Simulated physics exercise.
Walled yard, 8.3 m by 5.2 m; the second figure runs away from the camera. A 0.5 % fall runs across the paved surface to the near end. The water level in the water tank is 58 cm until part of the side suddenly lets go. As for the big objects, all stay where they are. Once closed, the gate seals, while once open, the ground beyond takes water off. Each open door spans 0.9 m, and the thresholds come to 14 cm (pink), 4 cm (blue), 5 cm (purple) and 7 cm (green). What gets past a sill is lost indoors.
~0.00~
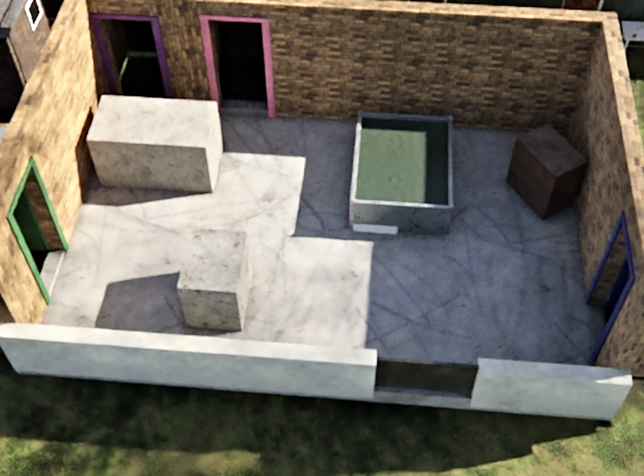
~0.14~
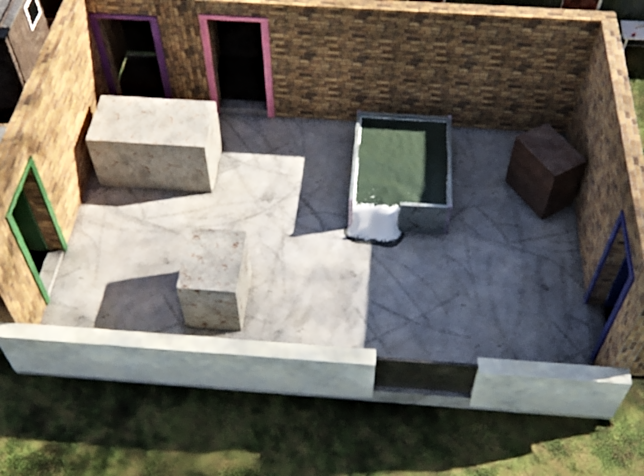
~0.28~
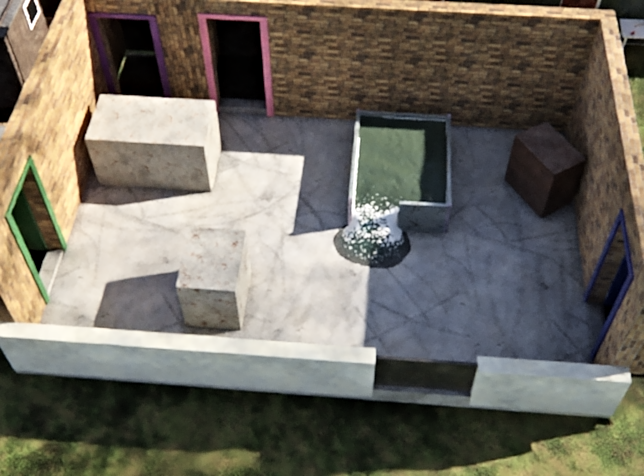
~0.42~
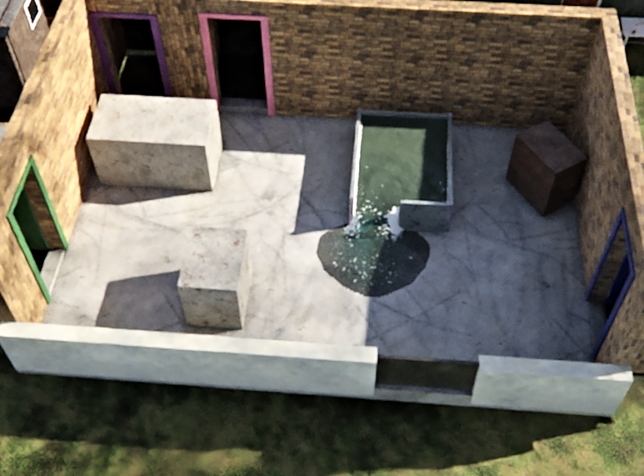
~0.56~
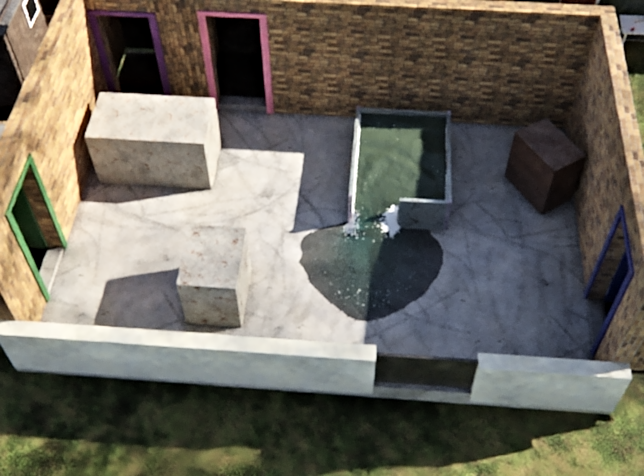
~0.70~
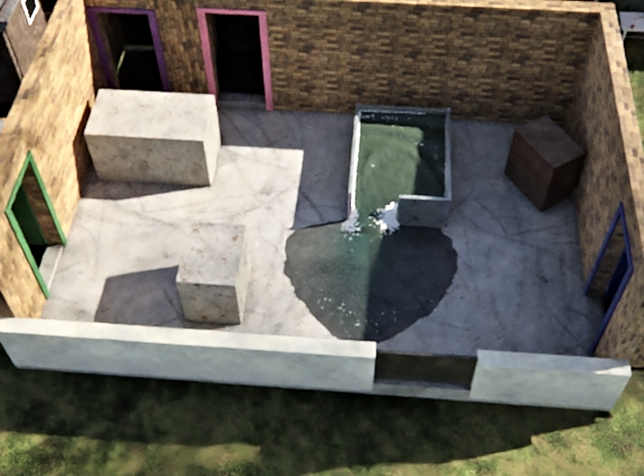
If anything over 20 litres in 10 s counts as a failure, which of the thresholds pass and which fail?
The pink door passes. The blue door fails. The purple door passes. The green door passes.
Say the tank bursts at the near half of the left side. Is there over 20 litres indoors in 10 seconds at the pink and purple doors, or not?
Then: Pink below, purple over.
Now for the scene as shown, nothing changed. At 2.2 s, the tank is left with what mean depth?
It averages close to 34 centimetres.
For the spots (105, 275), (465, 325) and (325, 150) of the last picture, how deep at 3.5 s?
In that order: 1, 3 and 0 cm.
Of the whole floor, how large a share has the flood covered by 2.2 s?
Around 25 per cent.
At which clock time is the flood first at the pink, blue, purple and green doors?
Pink: 8.0 s; blue: 3.0 s; purple: 7.5 s; green: 3.4 s.
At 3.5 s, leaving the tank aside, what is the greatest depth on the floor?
It gets to some 18 cm.
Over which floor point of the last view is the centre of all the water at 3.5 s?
At roughly (365, 256).
After 1.4 s water covers 20 % of the floor and is deepest (28 cm) near (367, 231); pink door not reached, blue door not reached, purple door not reached, green door not reached.
After 2.2 s water covers 25 % of the floor and is deepest (28 cm) near (248, 359); pink door not reached, blue door not reached, purple door not reached, green door not reached.
After 3.5 s water covers 35 % of the floor and is deepest (18 cm) near (584, 383); pink door not reached, blue door 9 cm at the sill, 3 L in, purple door not reached, green door 6 cm at the sill, 0 L in.
After 6.0 s water covers 60 % of the floor and is deepest (12 cm) near (584, 383); pink door not reached, blue door 9 cm at the sill, 43 L in, purple door not reached, green door 7 cm at the sill, 2 L in.
After 10.0 s water covers 90 % of the floor and is deepest (8 cm) near (597, 384); pink door 2 cm at the sill, 0 L in, blue door 7 cm at the sill, 83 L in, purple door 3 cm at the sill, 0 L in, green door 4 cm at the sill, 2 L in.
